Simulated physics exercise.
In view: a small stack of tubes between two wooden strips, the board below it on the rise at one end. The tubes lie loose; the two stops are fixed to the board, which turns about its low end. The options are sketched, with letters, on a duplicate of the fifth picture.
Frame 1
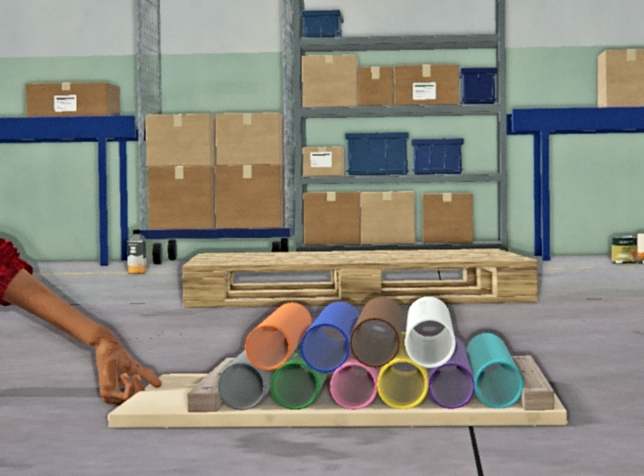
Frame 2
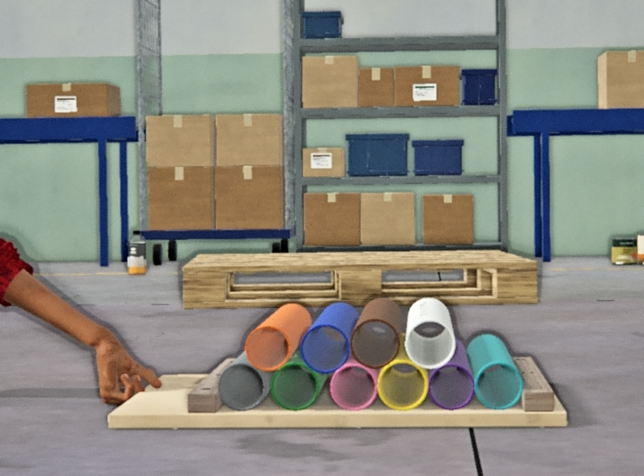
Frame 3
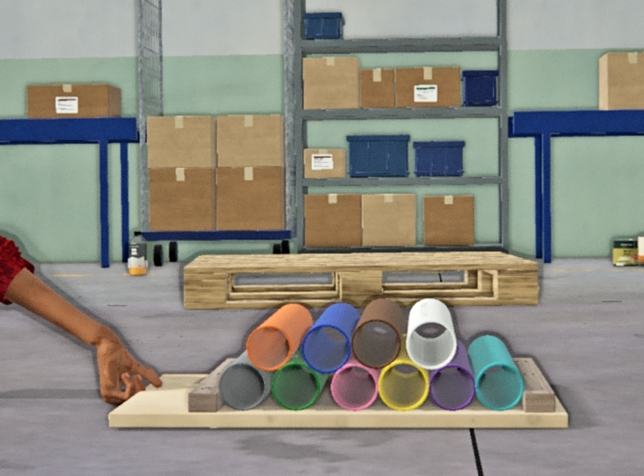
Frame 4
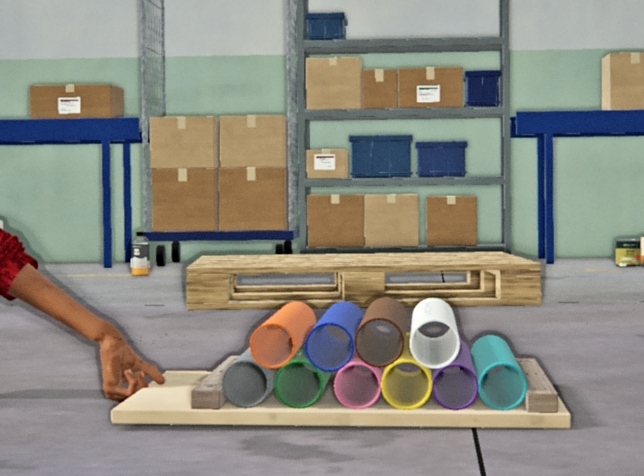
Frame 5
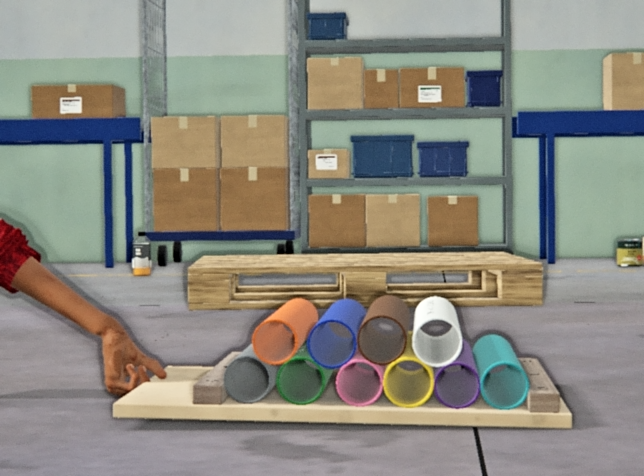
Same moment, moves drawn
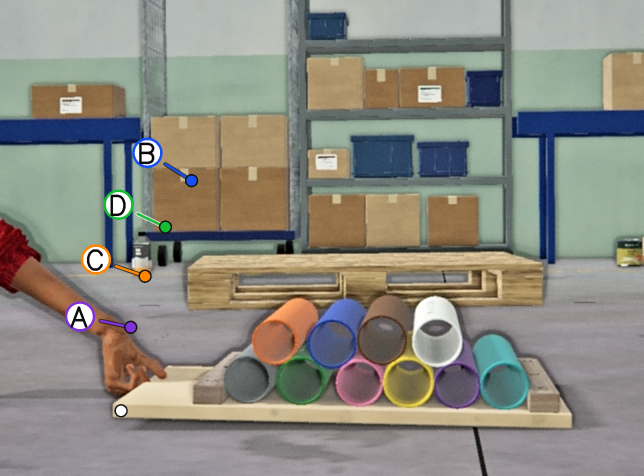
A wooden board holding a small stack of coloured tubes barely moved, its left end rising very slightly as a hand in a red sleeve held it there, while the tubes stayed stacked together.
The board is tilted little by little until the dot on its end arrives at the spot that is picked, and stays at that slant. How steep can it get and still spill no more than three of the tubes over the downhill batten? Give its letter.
No higher than D.
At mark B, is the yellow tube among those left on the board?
Yes.
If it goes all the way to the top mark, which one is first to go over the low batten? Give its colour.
The white one.
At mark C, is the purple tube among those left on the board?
The purple tube: Yes.
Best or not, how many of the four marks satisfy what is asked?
The number is three.
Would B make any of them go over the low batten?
At B: Yes.
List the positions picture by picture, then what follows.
In the first picture, pink tube (354, 386); yellow tube (403, 384); purple tube (451, 386).
In the second picture, purple tube (451, 387); turquoise tube (499, 386).
In the third picture, board (344, 389); grey tube (243, 386); orange tube (269, 348); white tube (431, 344).
In the fourth picture, board (347, 388); grey tube (246, 384); green tube (299, 385).
In the fifth picture, board (349, 385); grey tube (248, 380); green tube (301, 381).
On the marked copy, A at (131, 327); B at (191, 181); C at (145, 276); D at (165, 227); the white dot at (121, 410).
With D. Early on, board at 16°.
Further on, board at 26°.
At the end, board at 26°, two over the low batten (brown, white).
As for the rest, A none over the low batten; B four over the low batten (brown, blue, white, orange); C none over the low batten.
